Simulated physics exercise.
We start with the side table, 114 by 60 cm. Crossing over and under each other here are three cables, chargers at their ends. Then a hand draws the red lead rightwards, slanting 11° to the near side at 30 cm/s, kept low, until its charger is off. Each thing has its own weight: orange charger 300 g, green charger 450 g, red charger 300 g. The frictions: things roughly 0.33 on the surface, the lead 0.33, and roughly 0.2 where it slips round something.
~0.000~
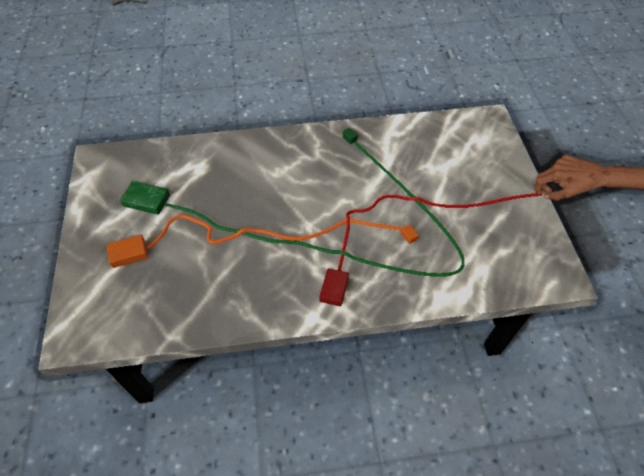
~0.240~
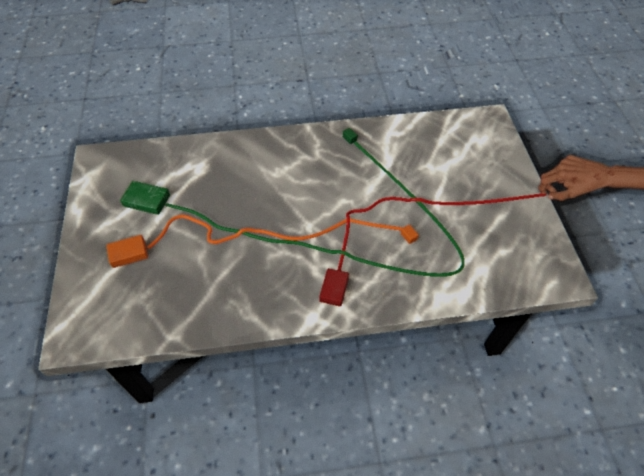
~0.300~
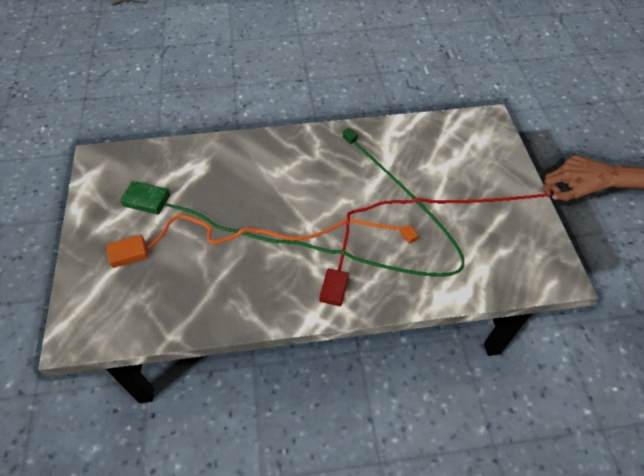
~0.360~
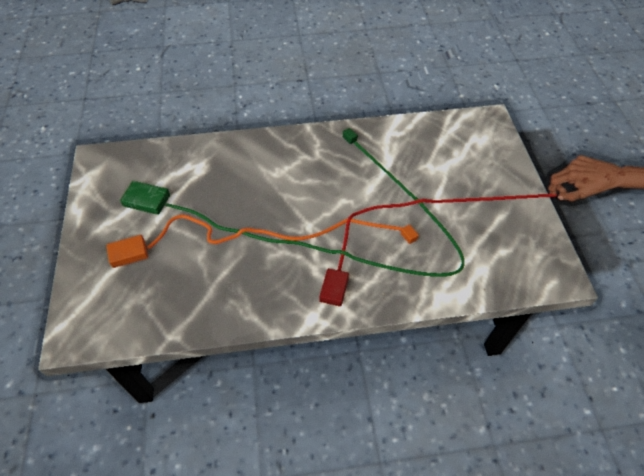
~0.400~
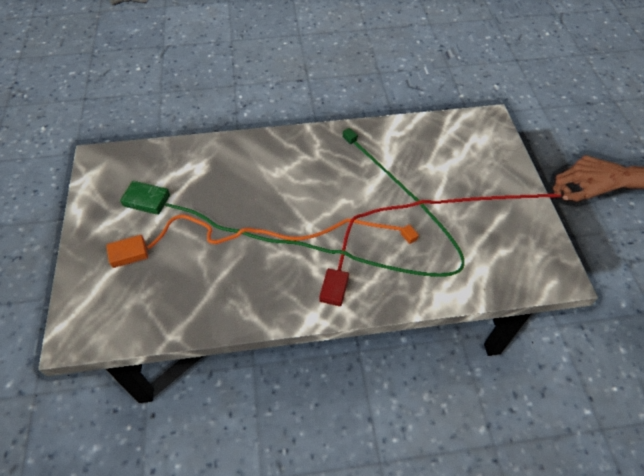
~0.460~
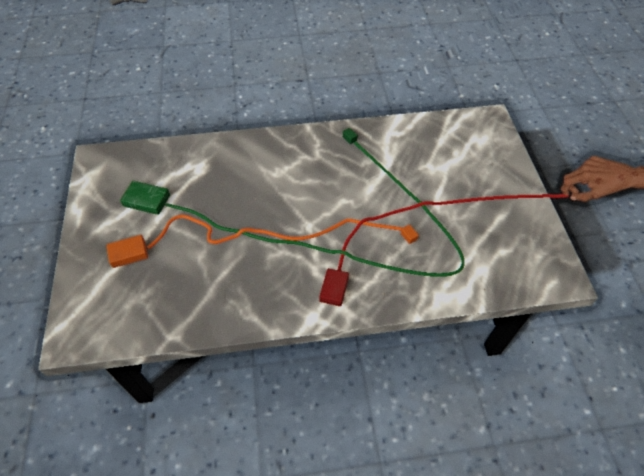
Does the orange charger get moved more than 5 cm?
My bet is it makes a trip.
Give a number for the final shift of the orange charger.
The orange charger ends 30 cm from where it began.
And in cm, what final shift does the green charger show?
The green charger ends 6 cm from its start.
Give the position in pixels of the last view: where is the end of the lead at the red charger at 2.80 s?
Somewhere about (589, 218) in the final view.
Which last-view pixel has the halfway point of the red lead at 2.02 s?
About (630, 211).
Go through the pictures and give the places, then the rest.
In the first frame, orange charger (126, 248); crossings (208, 218) orange over green, (340, 260) green over red, (376, 193) red over orange, (417, 200) red over green; red lead runs through (465, 206) (411, 199) (365, 210) (345, 243); grip (541, 194).
In the second frame, red lead runs through (414, 200) (345, 243); grip (546, 195).
In the third frame, red lead runs through (418, 200) (345, 243); grip (550, 195).
In the fourth frame, red lead runs through (424, 201) (345, 243); grip (556, 195).
In the fifth frame, red lead runs through (428, 202) (345, 243); grip (561, 195).
In the sixth frame, orange charger (126, 248); red lead runs through (488, 198) (436, 204) (385, 215) (346, 243); grip (568, 195).
After 1.2 s, the red lead's tail end at (409, 265); red charger 13 cm off its start, orange plug 9 cm off its start.
After 2.0 s, the red lead's tail end at (494, 221); orange charger 10 cm off its start, red charger 36 cm off its start, orange plug 22 cm off its start.
After 2.8 s, the red lead's tail end at (589, 218); orange charger 27 cm off its start at (252, 235), red charger on its side, 62 cm off its start at (588, 230), green plug 46 cm off its start at (527, 202).
After 3.6 s, the red lead has left the top; orange charger 28 cm off its start, red charger over the edge, green plug over the edge.
After 4.1 s, the red lead has left the top; orange charger 28 cm off its start at (255, 235), red charger over the edge, green plug over the edge, orange plug over the edge.
